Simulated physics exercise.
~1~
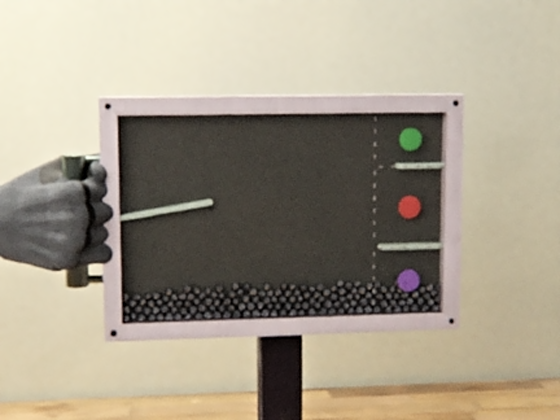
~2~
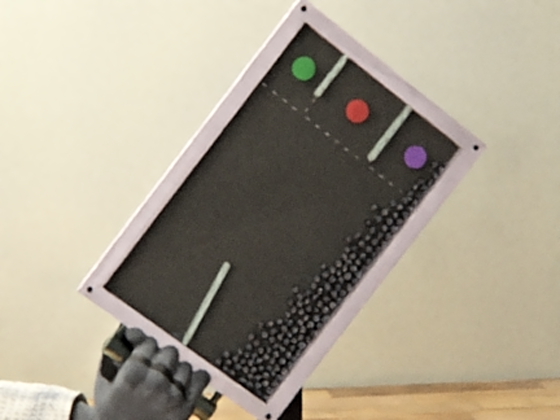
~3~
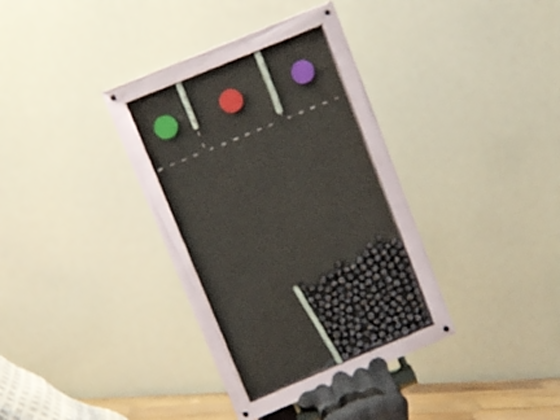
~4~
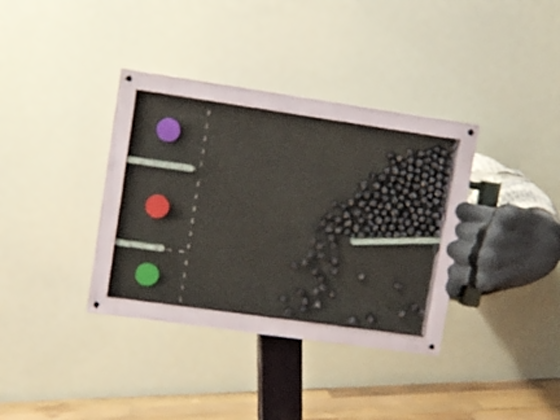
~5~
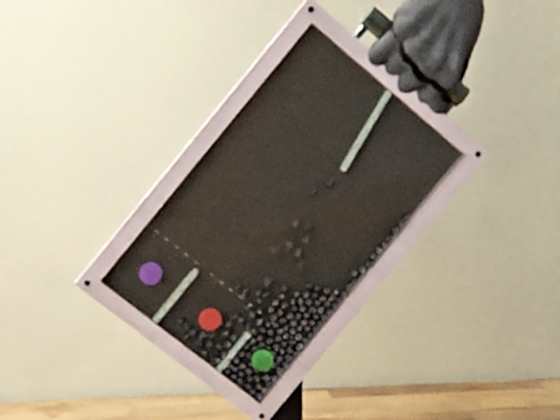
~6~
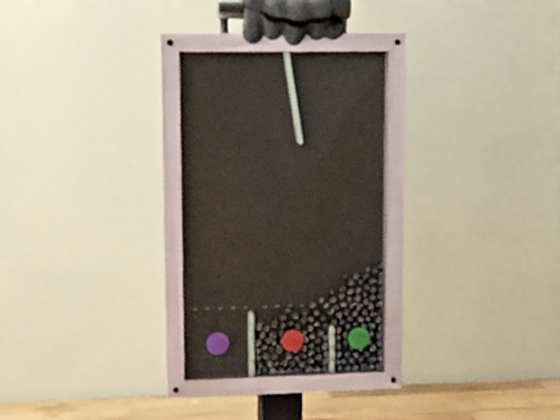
Small dark balls lie along the bottom of a pale-framed, dark-backed box on a post above a wooden table, seen straight on against a cream wall. Green, red and purple dots mark three pockets down its right side, and a grey-gloved hand grips the left edge. The hand swings the box anticlockwise, and the balls slide into a corner beside a pale bar as the dots rise to the top. Turned further, the balls spill off the bar and tumble toward the pockets. The box ends upright, hand on top, with balls filling the red and green pockets, heaped at the right, and purple empty.
